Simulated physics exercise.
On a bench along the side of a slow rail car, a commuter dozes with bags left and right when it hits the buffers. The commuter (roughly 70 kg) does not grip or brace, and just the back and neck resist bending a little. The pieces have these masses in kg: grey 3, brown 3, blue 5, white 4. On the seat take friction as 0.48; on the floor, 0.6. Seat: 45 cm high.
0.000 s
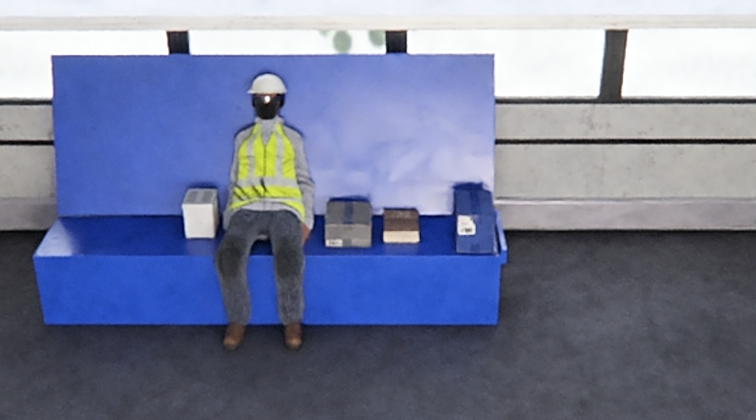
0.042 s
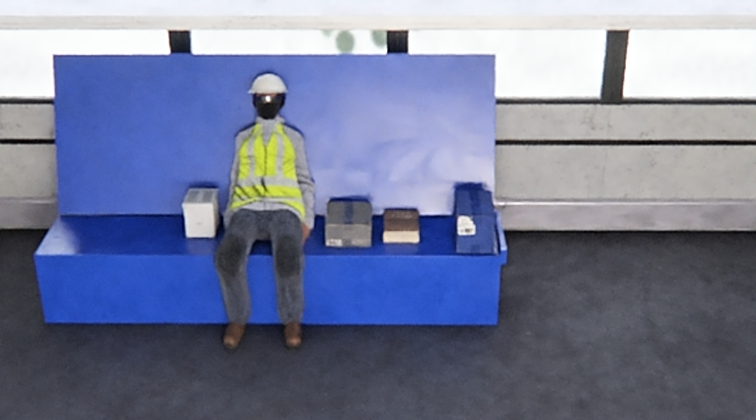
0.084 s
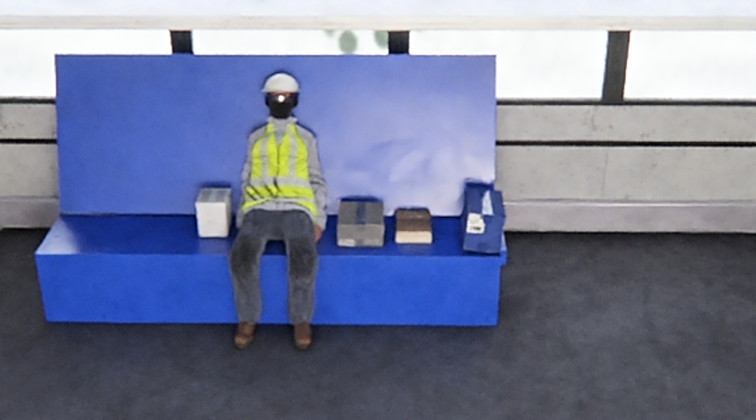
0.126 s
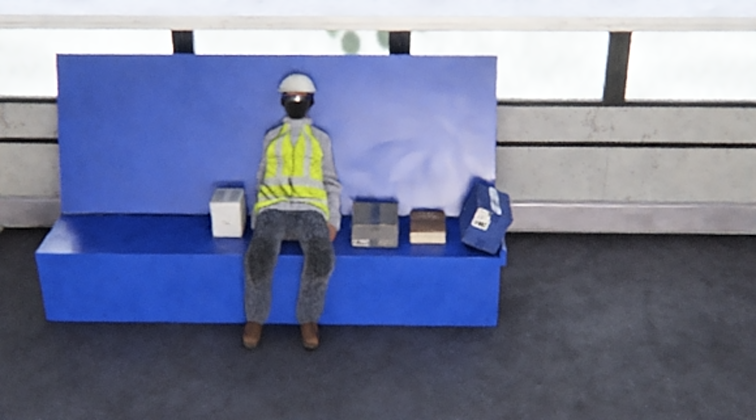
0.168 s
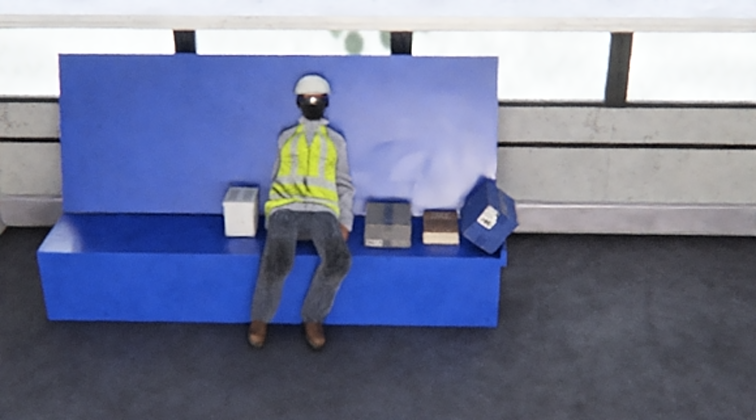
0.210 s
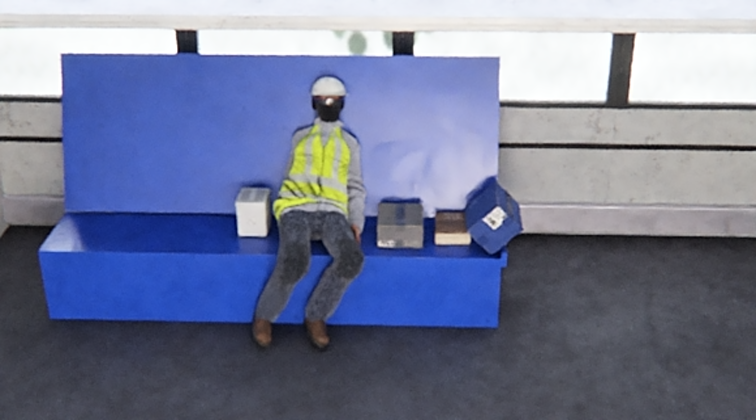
A seated figure in a white helmet and yellow vest slid to the right along a blue bench together with the boxes on either side, while the blue one at the right end tilted over the edge.
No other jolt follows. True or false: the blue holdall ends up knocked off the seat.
True.
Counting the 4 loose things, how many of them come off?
1.
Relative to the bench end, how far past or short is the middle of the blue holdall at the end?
Close to 45 centimetres past it.
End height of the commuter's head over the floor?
Roughly 65 cm above the floor.
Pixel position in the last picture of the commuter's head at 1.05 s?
Roughly (454, 195) in the last view.
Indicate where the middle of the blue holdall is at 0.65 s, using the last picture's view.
(539, 272).
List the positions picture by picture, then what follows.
Blue holdall (474, 221), commuter's hips (267, 212), in the first picture.
Blue holdall (474, 221), commuter's hips (268, 212), in the second picture.
Blue holdall (483, 220), commuter's hips (279, 212), in the third picture.
Blue holdall (485, 218), commuter's hips (292, 212), in the fourth picture.
Blue holdall (489, 217), commuter's hips (302, 212), in the fifth picture.
Blue holdall (493, 218), commuter's hips (311, 212). Everything loose set off at about 2.2 m/s, in the sixth picture.
After 0.40 s the blue holdall is 7 cm past the bench end, tilted 95°, near (513, 221) in the last picture's view.
After 0.65 s the blue holdall is 24 cm past the bench end, tilted 155°, near (539, 272) in the last picture's view; the commuter's hips 60 cm above the ground.
After 1.05 s the blue holdall is 43 cm past the bench end, tilted 90°, near (571, 302) in the last picture's view.
At rest, 1.5 s, grey carton stays on; brown folder stays on; blue holdall drops off; white tub stays on; commuter's hips keep to the seat.
